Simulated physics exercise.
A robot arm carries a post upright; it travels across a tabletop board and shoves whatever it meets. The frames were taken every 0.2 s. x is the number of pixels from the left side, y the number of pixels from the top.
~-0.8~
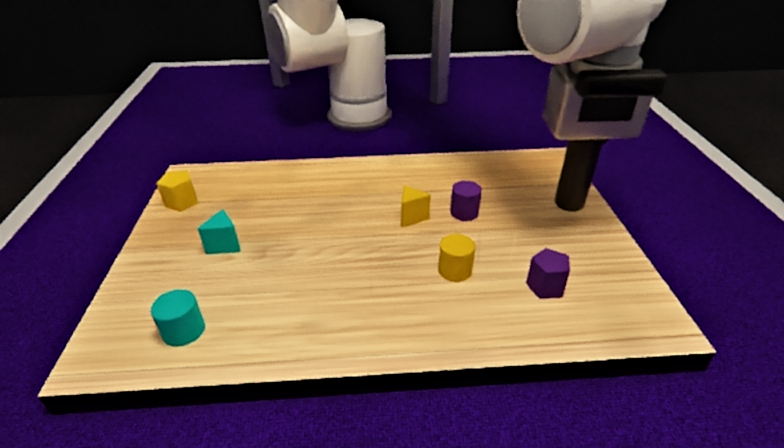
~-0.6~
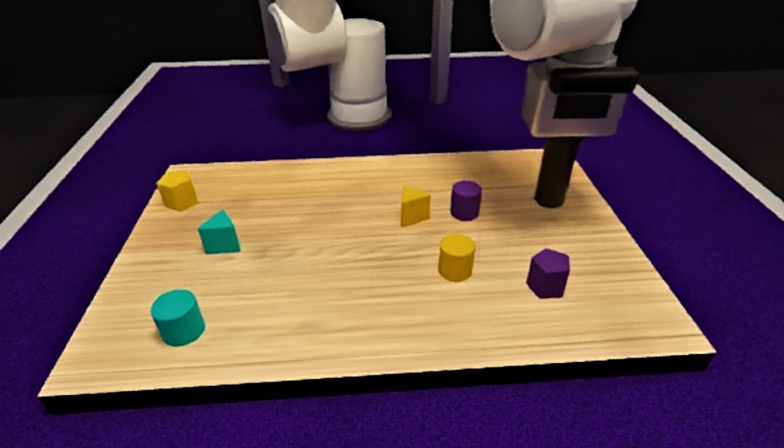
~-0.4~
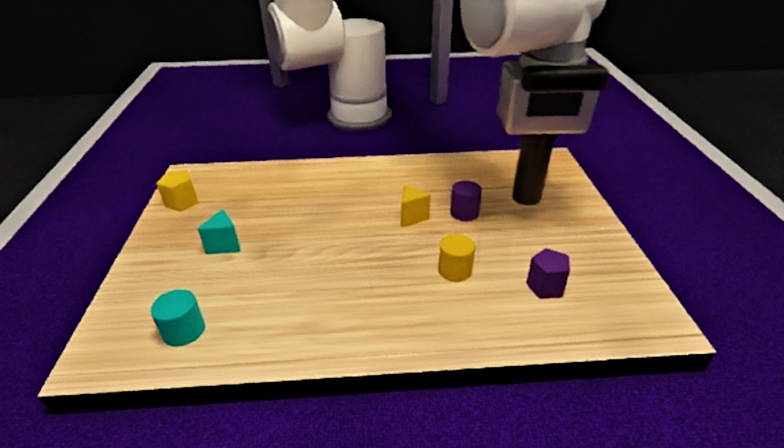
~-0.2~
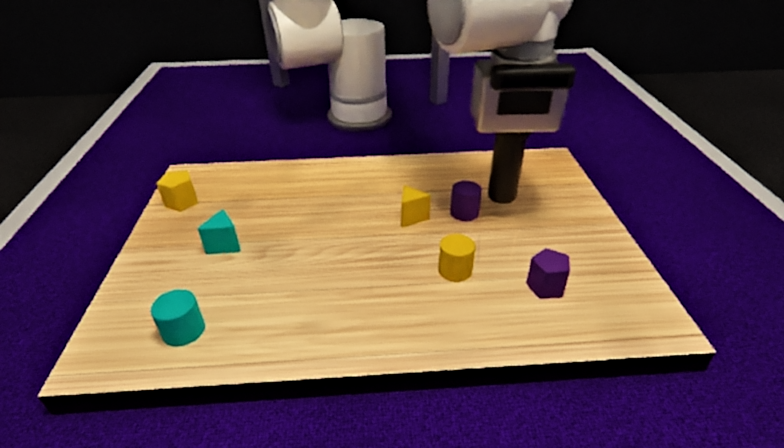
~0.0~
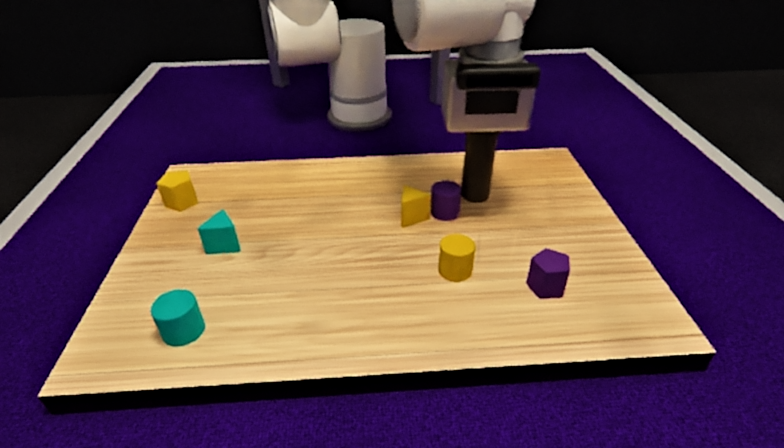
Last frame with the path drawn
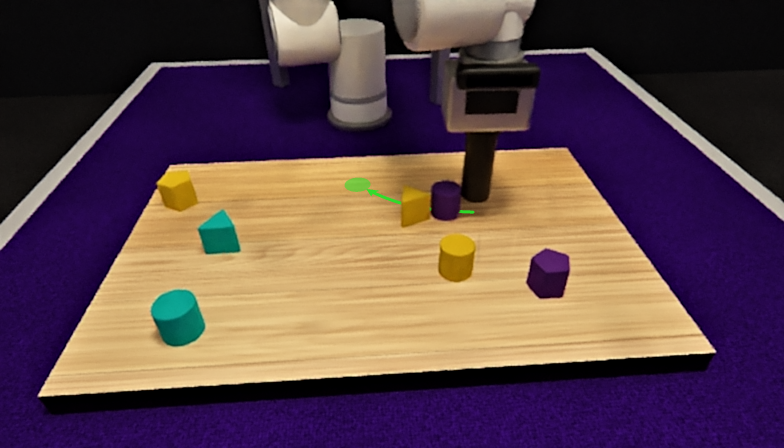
The footage shows a robot arm moving its dark post leftward over a wooden board scattered with yellow, teal and purple blocks, then nudging the purple cylinder a short way left, close beside the yellow triangle.
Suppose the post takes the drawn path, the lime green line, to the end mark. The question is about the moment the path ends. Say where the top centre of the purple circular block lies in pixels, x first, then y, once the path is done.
About (369, 187).
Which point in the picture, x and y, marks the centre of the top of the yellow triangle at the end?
About (377, 202).
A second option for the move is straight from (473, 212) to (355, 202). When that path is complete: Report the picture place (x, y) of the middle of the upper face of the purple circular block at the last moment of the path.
My prediction: (344, 194).
The line goes from (473, 212) through (429, 209) and (389, 199) to (358, 185).
The first path, step by step. One third of the way, post at (429, 193); yellow triangle at (387, 200); purple circular block at (402, 188).
Two thirds of the way, post at (388, 183); yellow triangle at (377, 202), turned 30° anticlockwise; purple circular block at (370, 187).
At the end, post at (357, 169); yellow triangle at (377, 202), turned 30° anticlockwise; purple circular block at (369, 187).
